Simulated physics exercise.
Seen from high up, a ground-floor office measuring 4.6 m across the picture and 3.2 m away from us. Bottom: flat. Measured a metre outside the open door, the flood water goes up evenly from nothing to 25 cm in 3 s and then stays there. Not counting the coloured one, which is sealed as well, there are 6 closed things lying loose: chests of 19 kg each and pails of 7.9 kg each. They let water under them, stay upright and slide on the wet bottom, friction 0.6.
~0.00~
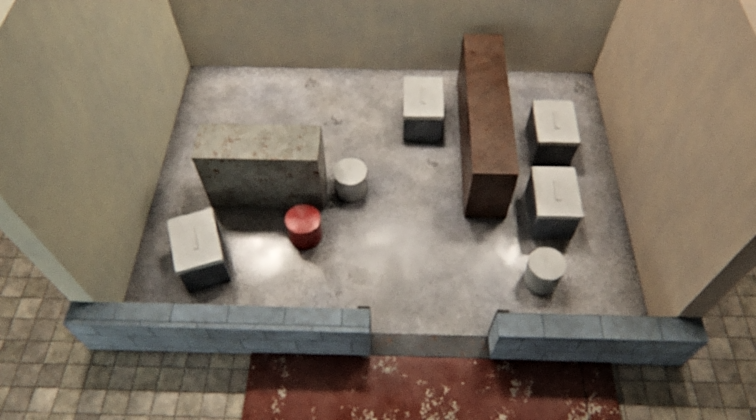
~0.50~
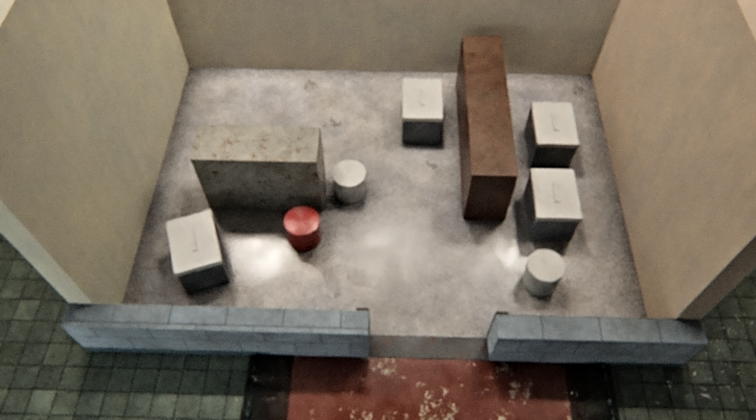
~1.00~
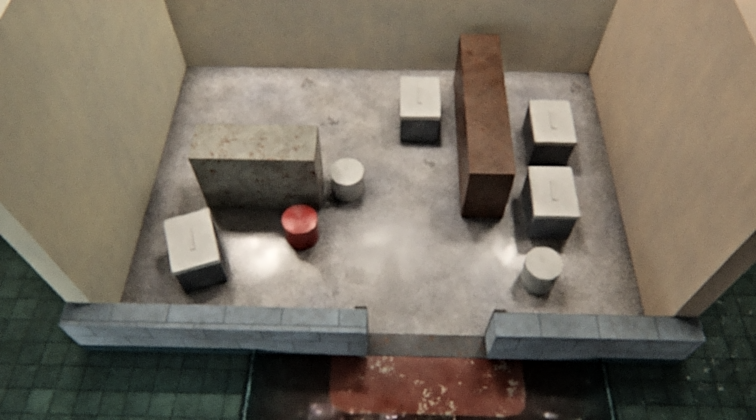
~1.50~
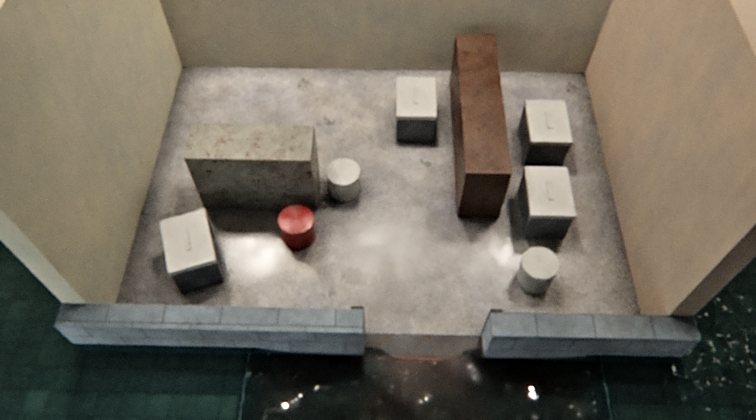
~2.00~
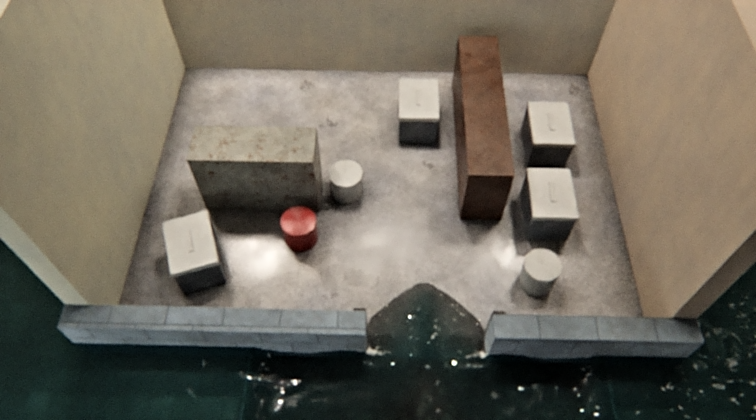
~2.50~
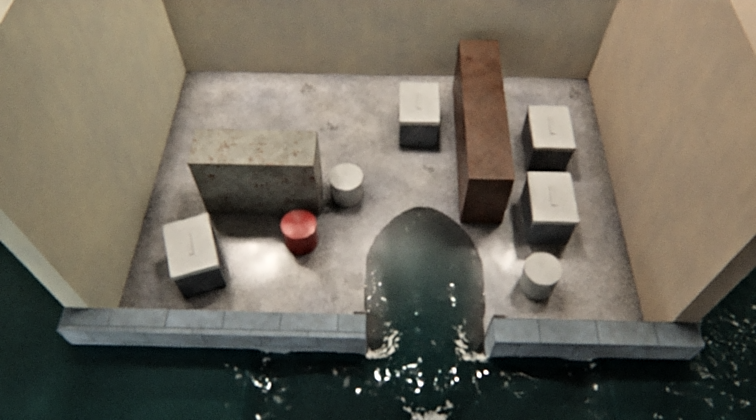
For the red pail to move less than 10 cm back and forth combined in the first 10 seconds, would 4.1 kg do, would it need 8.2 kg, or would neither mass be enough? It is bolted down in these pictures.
It needs 8.2 kg.
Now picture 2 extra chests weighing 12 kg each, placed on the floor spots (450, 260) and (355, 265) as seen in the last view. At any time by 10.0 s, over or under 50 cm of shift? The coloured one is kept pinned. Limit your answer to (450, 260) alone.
That one is beyond the limit.
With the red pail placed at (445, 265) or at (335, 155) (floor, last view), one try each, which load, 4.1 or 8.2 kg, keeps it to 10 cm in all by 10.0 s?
The first time both options come up short; the second time both options come up short.
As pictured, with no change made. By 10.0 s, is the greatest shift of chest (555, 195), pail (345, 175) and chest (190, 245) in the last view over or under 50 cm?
Results in sequence: Threshold exceeded; threshold exceeded; threshold not reached.
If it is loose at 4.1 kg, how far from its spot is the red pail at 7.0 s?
Shift: About 40 cm.
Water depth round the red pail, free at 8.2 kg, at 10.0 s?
About 7 cm.
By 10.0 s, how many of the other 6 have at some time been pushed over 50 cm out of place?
The count comes to 2.
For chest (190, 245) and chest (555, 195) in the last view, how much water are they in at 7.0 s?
2 and 5 cm.
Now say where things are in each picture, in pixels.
In the first frame, the red pail at (302, 219), on the bottom; 0.0 m2 under water; 0 of 7 have shifted.
In the second frame, the red pail at (301, 220) rests on the ground; water covers 0.0 m2; 0 of 7 have shifted.
In the third frame, the red pail at (299, 219), on the bottom; 0.0 m2 under water; 0 of 7 have shifted.
In the fourth frame, the red pail at (296, 219), on the bottom; 0.0 m2 under water; 0 of 7 have shifted.
In the fifth frame, the red pail at (298, 221), on the bottom; water covers 0.3 m2; 0 of 7 have shifted.
In the sixth frame, the red pail at (298, 224), on the bottom; water covers 1.1 m2; 0 of 7 have shifted.
After 3.5 s the red pail would be 0 cm from its start with 4.1 kg and 0 cm from its start with 8.2 kg; 2 cm of water round it then.
After 4.5 s the red pail would be 23 cm from its start with 4.1 kg and 0 cm from its start with 8.2 kg; 4 cm of water round it then.
After 7.0 s the red pail would be 38 cm from its start with 4.1 kg and 0 cm from its start with 8.2 kg; 4 cm of water round it then.
After 10.0 s the red pail would be 22 cm from its start with 4.1 kg and 0 cm from its start with 8.2 kg; 7 cm of water round it then.
